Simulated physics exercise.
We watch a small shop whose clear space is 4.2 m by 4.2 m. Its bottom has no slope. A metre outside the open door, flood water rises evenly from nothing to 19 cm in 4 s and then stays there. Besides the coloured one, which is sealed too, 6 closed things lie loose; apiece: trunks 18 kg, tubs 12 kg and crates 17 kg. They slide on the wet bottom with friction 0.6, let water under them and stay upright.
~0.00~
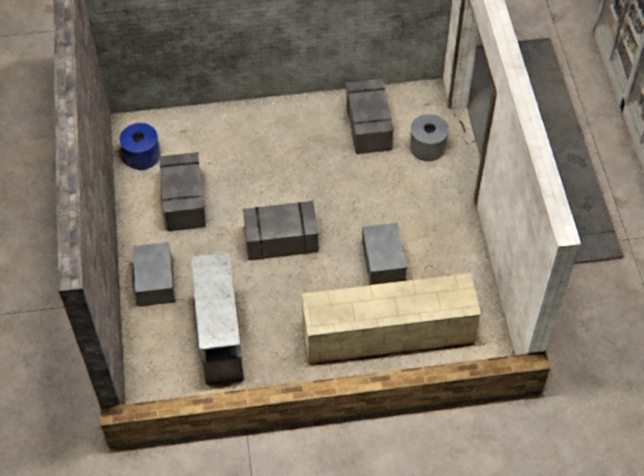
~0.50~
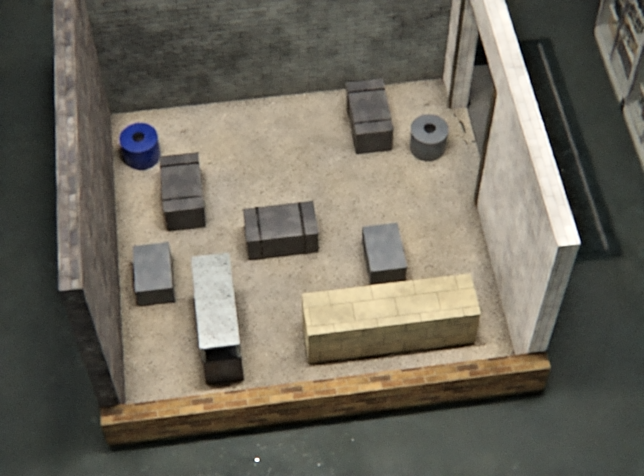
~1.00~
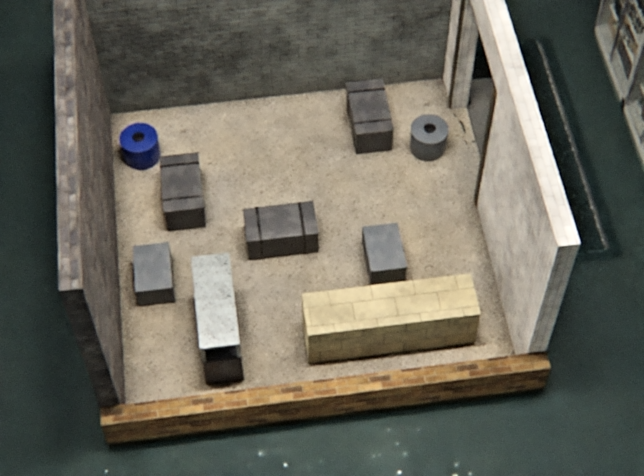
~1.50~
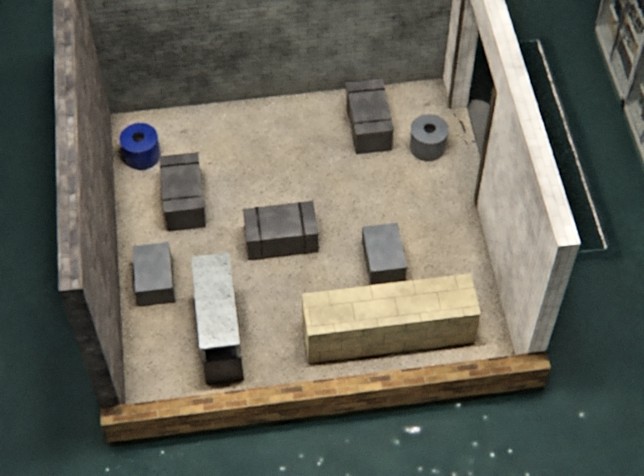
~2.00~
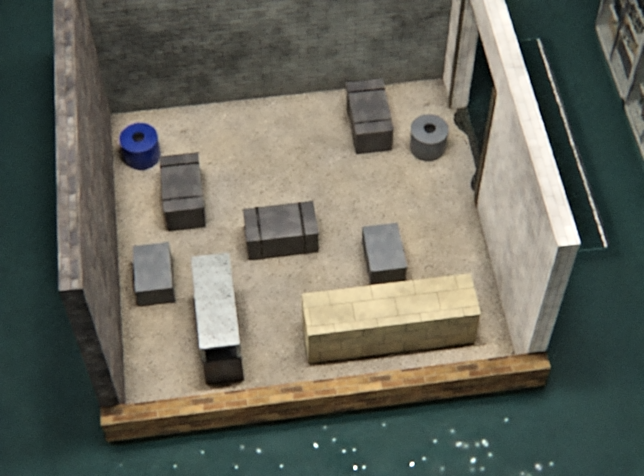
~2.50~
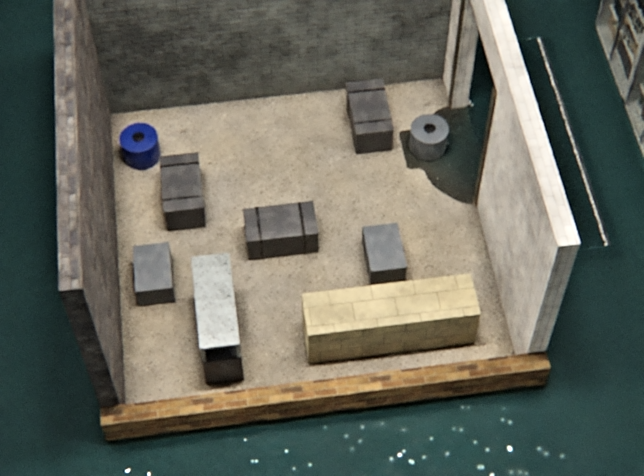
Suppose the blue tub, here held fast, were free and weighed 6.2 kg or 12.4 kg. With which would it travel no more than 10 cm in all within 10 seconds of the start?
For it, neither weight holds it.
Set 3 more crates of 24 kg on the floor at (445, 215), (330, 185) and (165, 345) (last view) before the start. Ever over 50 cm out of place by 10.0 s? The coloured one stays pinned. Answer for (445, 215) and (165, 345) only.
In turn: Under, short of it.
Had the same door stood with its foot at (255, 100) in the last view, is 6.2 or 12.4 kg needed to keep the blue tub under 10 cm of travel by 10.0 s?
Then only the higher weight holds it.
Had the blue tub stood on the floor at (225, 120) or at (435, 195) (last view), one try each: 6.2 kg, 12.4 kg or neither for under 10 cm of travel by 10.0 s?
In turn: Neither holds; neither is enough.
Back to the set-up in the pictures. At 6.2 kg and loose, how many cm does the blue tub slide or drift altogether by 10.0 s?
About 100 cm.
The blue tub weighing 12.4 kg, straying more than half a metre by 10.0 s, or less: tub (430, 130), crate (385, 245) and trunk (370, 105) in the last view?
In turn: Past it, under, over.
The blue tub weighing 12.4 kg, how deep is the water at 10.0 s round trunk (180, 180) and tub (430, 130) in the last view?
Roughly 11 and 12 cm.
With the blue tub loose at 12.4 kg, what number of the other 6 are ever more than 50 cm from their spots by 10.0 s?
5 of them.
After 3.5 s the blue tub would be 0 cm from its start with 6.2 kg and 0 cm from its start with 12.4 kg; 0 cm of water round it then.
After 4.5 s the blue tub would be 0 cm from its start with 6.2 kg and 0 cm from its start with 12.4 kg; 0 cm of water round it then.
After 7.0 s the blue tub would be 4 cm from its start with 6.2 kg and 0 cm from its start with 12.4 kg; 5 cm of water round it then.
After 10.0 s the blue tub would be 83 cm from its start with 6.2 kg and 84 cm from its start with 12.4 kg; 13 cm of water round it then.
